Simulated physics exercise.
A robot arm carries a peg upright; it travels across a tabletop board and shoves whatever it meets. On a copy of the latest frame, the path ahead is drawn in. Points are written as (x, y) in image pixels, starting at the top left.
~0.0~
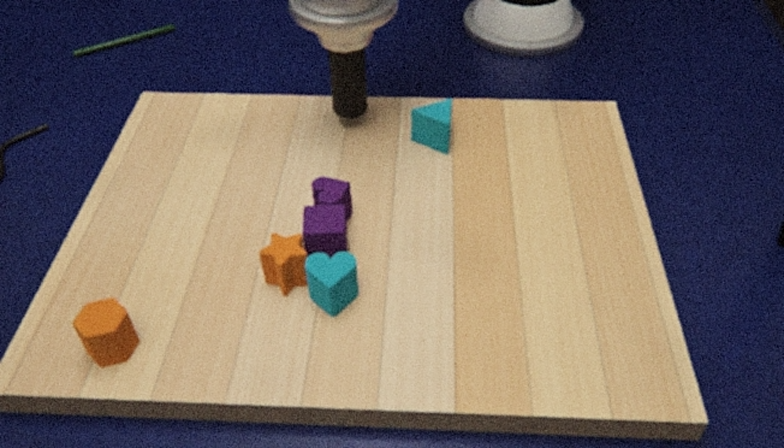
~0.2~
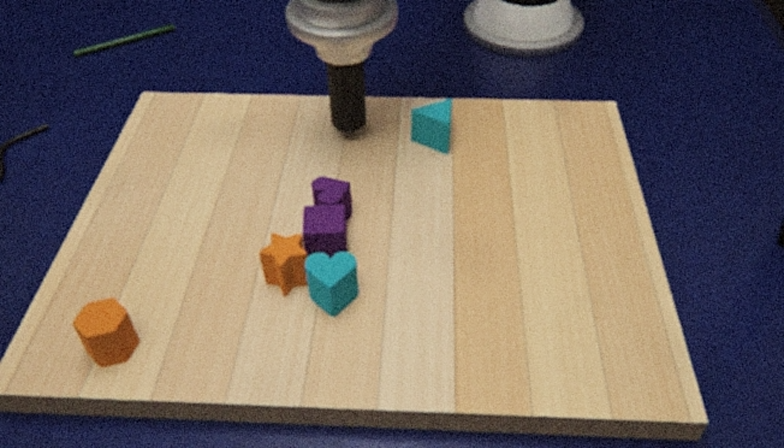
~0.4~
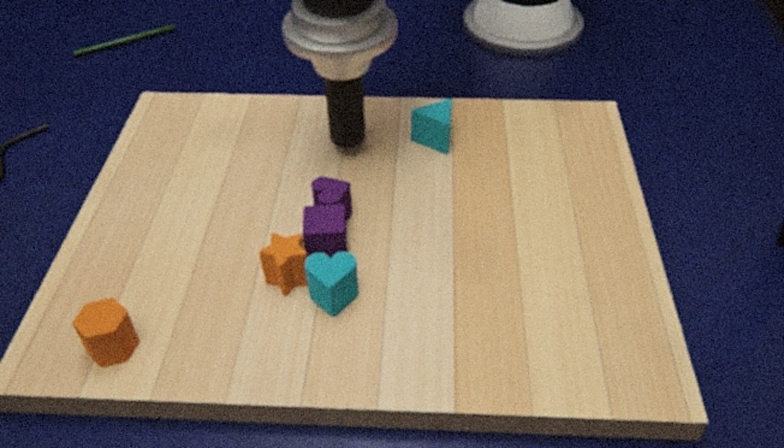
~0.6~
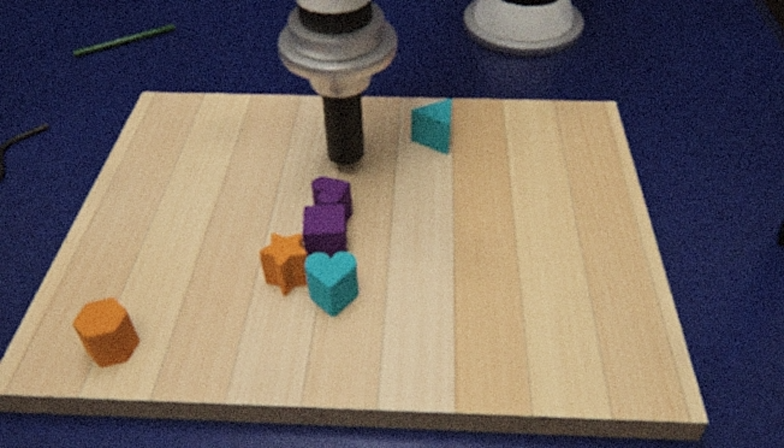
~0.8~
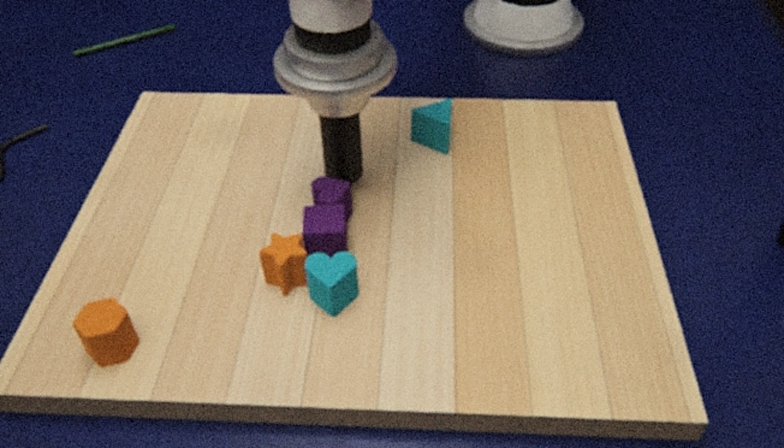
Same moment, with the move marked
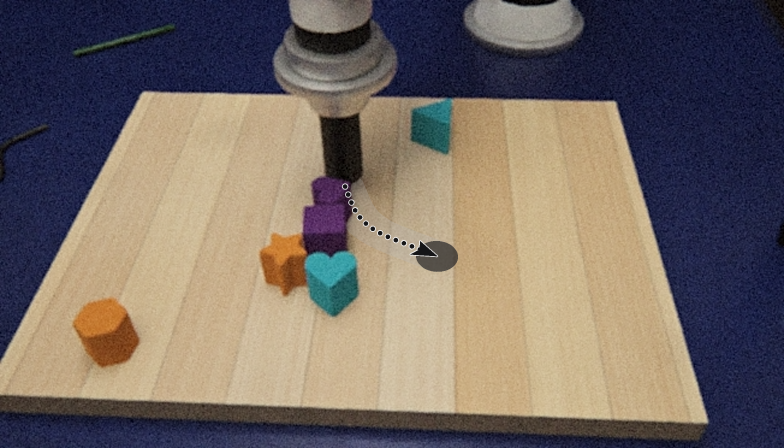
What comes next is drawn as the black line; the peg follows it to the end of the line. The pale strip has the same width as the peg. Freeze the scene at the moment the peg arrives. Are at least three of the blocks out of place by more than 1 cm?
In short: No.
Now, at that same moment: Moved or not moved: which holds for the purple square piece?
That block moves.
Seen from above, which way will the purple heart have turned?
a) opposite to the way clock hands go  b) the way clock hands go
My pick is b.
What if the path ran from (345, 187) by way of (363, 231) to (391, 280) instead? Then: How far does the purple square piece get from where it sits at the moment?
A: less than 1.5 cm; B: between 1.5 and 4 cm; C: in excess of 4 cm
I'll go with B - between 1.5 and 4 cm.
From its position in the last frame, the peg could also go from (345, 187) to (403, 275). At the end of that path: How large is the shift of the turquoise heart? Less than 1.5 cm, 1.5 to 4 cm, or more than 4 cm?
The displacement of the turquoise heart is below 1.5 cm.
The line goes from (345, 187) over (359, 216) and (393, 239) to (437, 256).
On the path given first. One third of the way, peg (358, 203); purple square piece (321, 231); purple heart (327, 202), turned 40° clockwise.
Two thirds of the way, peg (394, 226); purple square piece (321, 231); purple heart (327, 202), turned 40° clockwise.
At the end, peg (438, 243); purple square piece (321, 231); purple heart (327, 202), turned 40° clockwise; turquoise heart unmoved.
